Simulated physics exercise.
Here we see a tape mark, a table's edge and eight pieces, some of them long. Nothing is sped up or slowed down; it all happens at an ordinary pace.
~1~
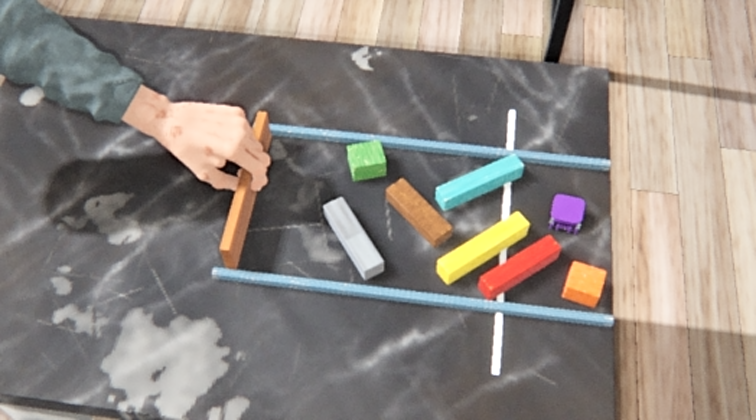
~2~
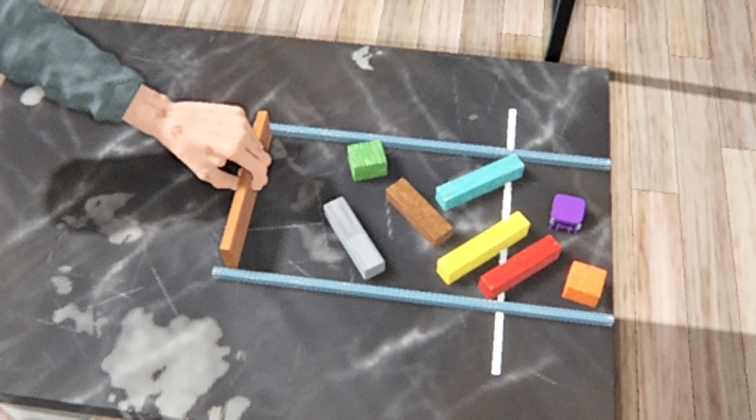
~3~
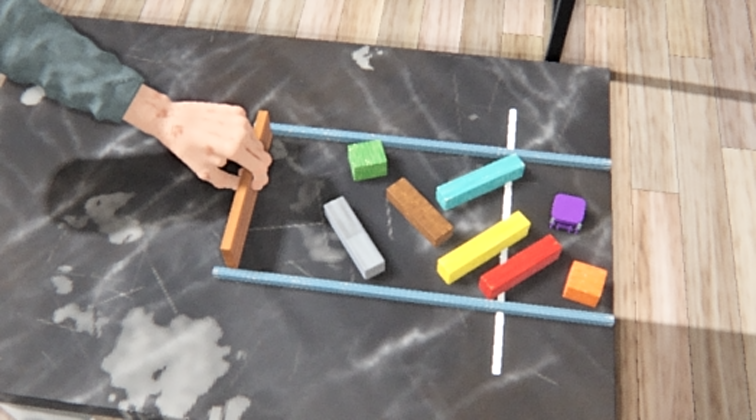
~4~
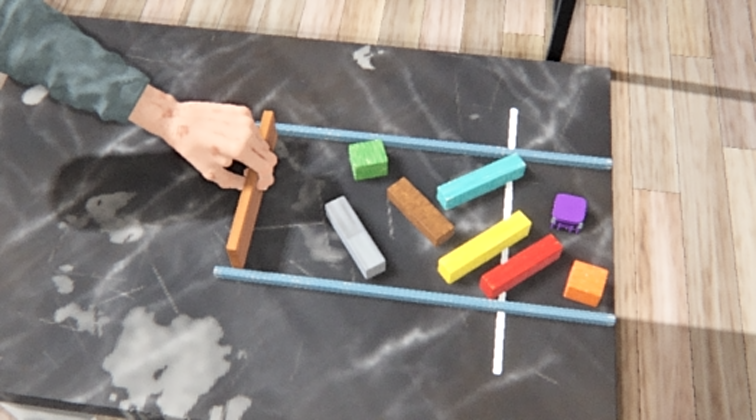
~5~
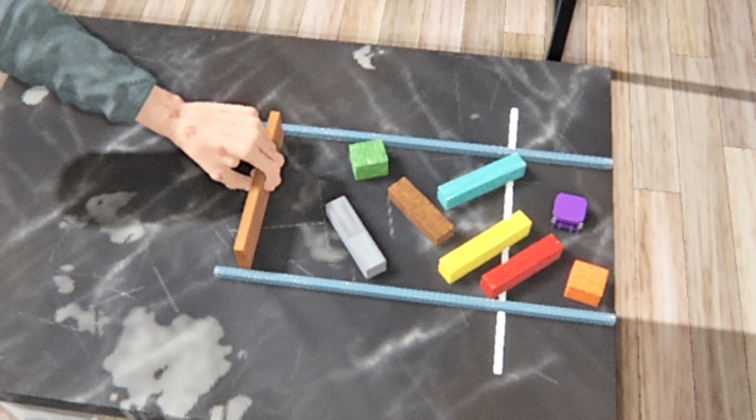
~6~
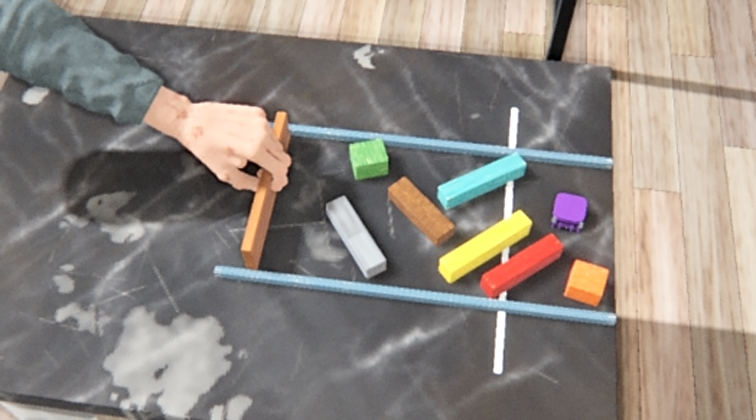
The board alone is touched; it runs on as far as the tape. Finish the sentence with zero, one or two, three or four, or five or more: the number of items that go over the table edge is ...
The number of items that go over the table edge is zero.
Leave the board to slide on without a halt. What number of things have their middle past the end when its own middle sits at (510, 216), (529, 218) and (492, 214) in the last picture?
Respectively 0, 1 and 0.
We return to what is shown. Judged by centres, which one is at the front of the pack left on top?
The orange block finishes closest.
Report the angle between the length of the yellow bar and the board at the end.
Near 45 degrees.
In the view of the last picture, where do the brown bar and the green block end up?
The first near (542, 221), the second near (528, 175).
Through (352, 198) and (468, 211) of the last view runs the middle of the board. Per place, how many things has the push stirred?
First 2 and then 6.
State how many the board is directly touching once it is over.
Contact count: 3.
A little later, none off yet; orange block at rest near (587, 283); purple case at rest near (568, 213); red bar at rest near (522, 266).
Next, none off yet; orange block at rest near (587, 283); purple case at rest near (569, 212); red bar shifted a little near (546, 272).
When it is over, the number that fall off is zero.
